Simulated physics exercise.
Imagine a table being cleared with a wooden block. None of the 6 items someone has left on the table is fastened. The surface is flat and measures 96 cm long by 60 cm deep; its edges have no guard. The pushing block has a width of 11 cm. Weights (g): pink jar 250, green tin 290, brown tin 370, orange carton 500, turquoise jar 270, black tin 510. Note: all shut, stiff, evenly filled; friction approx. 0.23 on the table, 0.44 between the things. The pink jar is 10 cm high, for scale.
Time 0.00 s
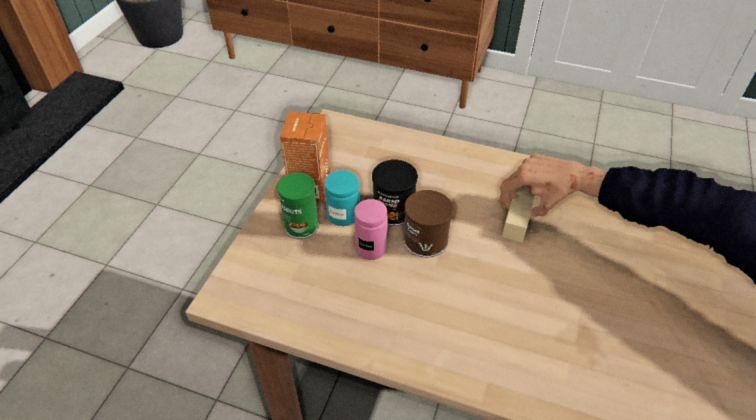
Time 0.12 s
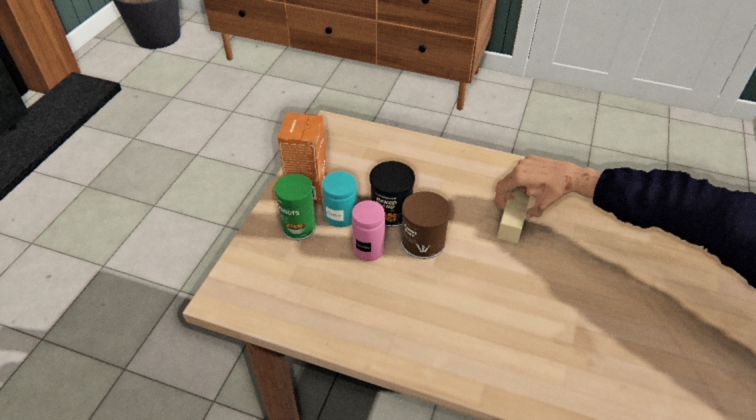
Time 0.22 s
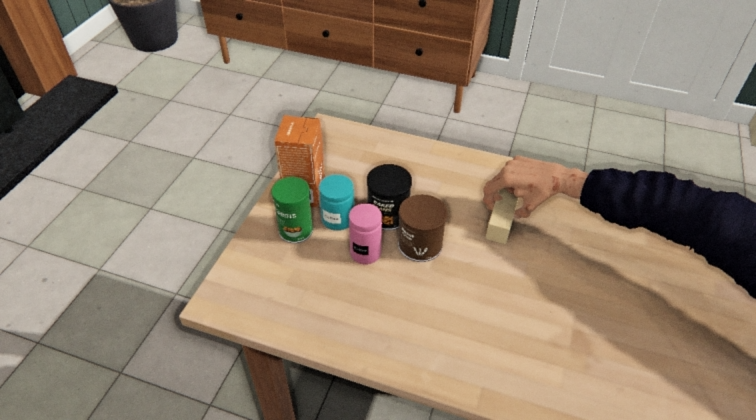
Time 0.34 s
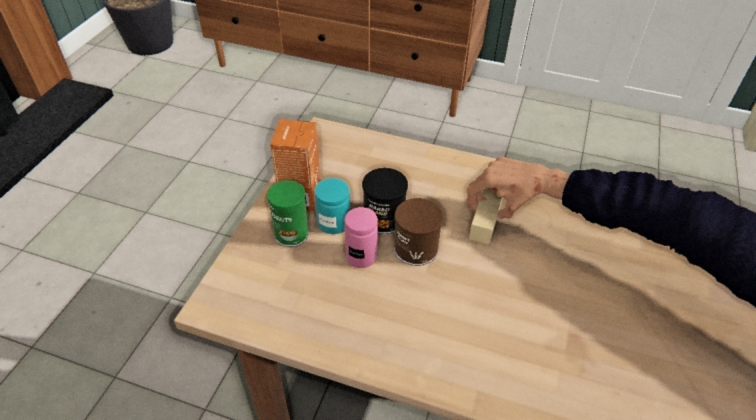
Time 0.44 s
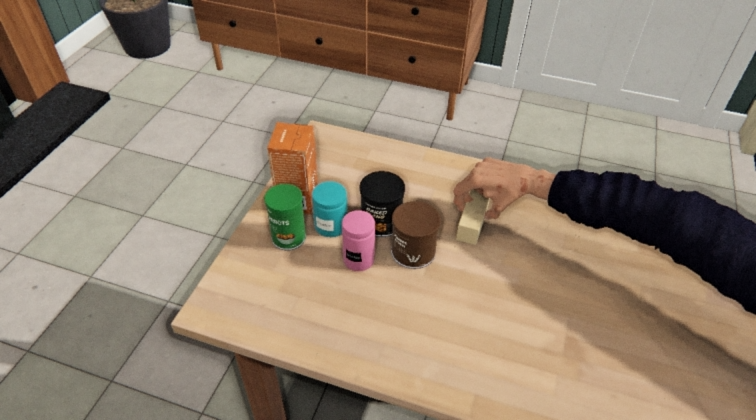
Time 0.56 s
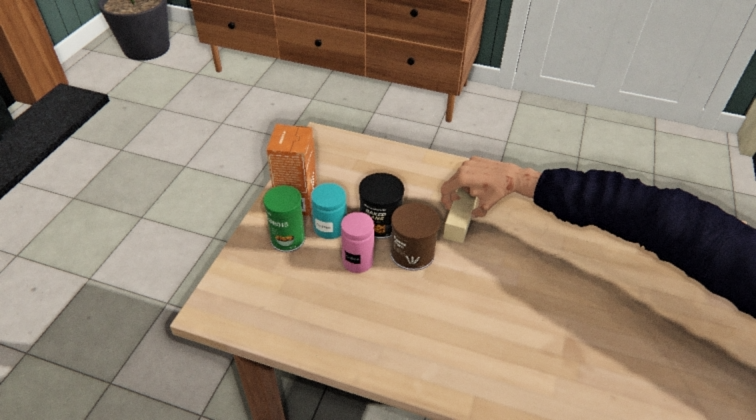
A hand slides a small wooden block left across the table toward six grouped containers.
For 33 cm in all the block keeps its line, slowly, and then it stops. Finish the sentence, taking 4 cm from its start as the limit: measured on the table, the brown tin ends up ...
The brown tin ends up near its start.
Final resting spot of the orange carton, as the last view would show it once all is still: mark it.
Look near (268, 164) and you'll find it.
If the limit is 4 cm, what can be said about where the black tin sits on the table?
Outcome for the black tin: Displaced.
After 1.26 s, block slid 23 cm; black tin slid 6 cm; turquoise jar slid 2 cm.
After 1.56 s, block slid 29 cm; black tin slid 12 cm; turquoise jar slid 5 cm; green tin slid 3 cm.
At rest (2.2 s), not toppled but over 4 cm from the start, orange carton, turquoise jar and black tin; the other 3 in place, give or take 4 cm. Seen from the same camera at the end, brown tin near (414, 237).
